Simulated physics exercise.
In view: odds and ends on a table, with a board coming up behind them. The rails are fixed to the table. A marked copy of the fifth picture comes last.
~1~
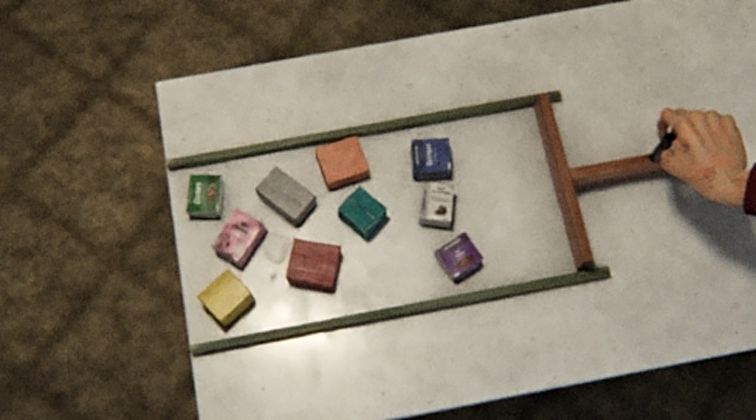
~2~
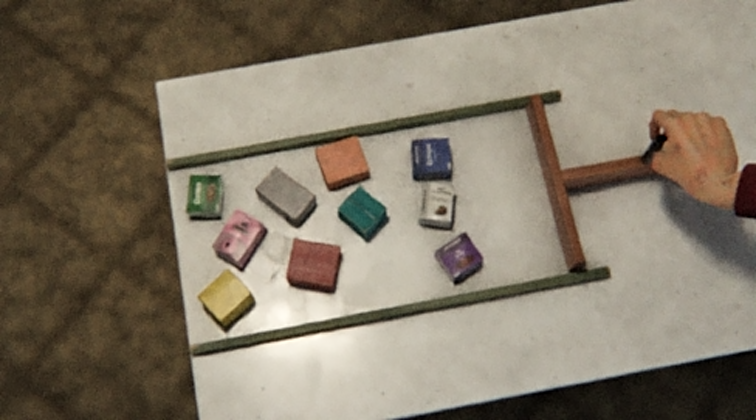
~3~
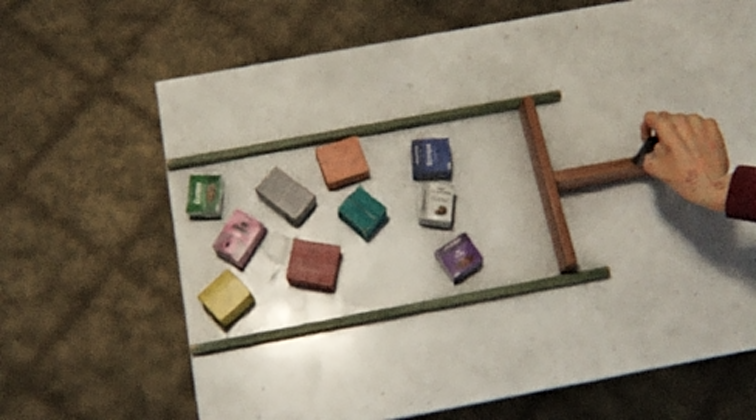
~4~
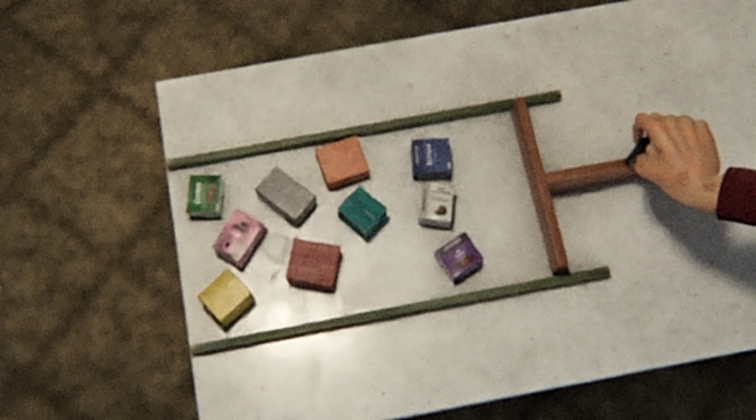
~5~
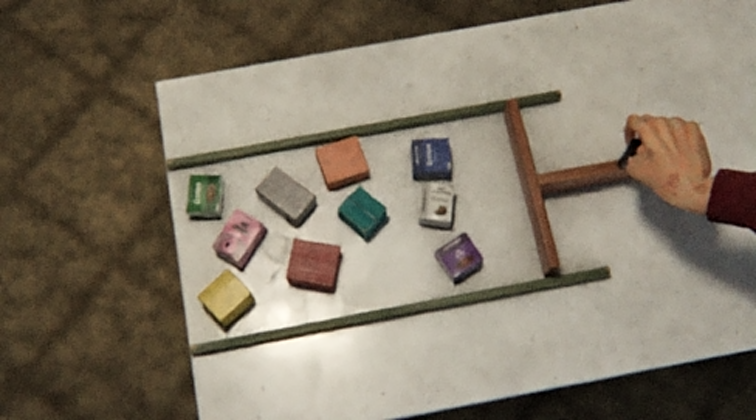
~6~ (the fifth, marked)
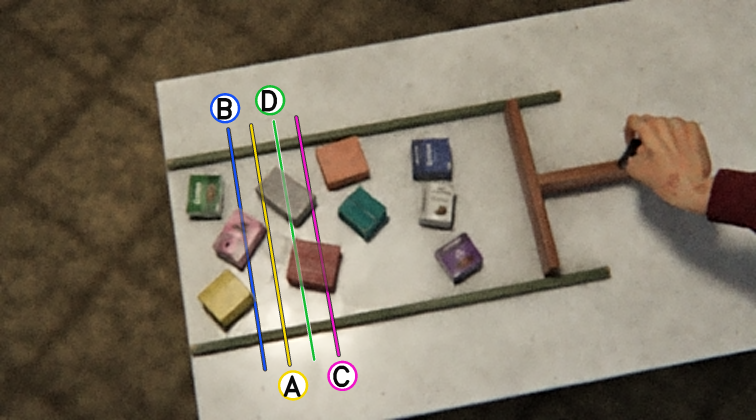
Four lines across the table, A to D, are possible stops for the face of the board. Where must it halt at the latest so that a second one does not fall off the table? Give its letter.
Up to line D.
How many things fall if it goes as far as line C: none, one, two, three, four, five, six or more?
In all, none.
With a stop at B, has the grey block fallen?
Yes.
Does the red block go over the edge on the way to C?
No.
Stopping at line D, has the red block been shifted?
By then, yes.
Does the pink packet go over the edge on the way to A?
Yes.
On the marked copy, A at (270, 240); B at (246, 244); C at (317, 231); D at (293, 236).
Taking D. A third of the way, board (448, 196); purple packet (434, 260); blue box (412, 163).
Two thirds of the way, board (362, 211); grey block (253, 203); orange block (285, 171).
When it is over, board (295, 224); green packet over the edge; grey block (189, 215); one fallen.
As for the rest, A drops three; B drops three; C is within the limit but short.
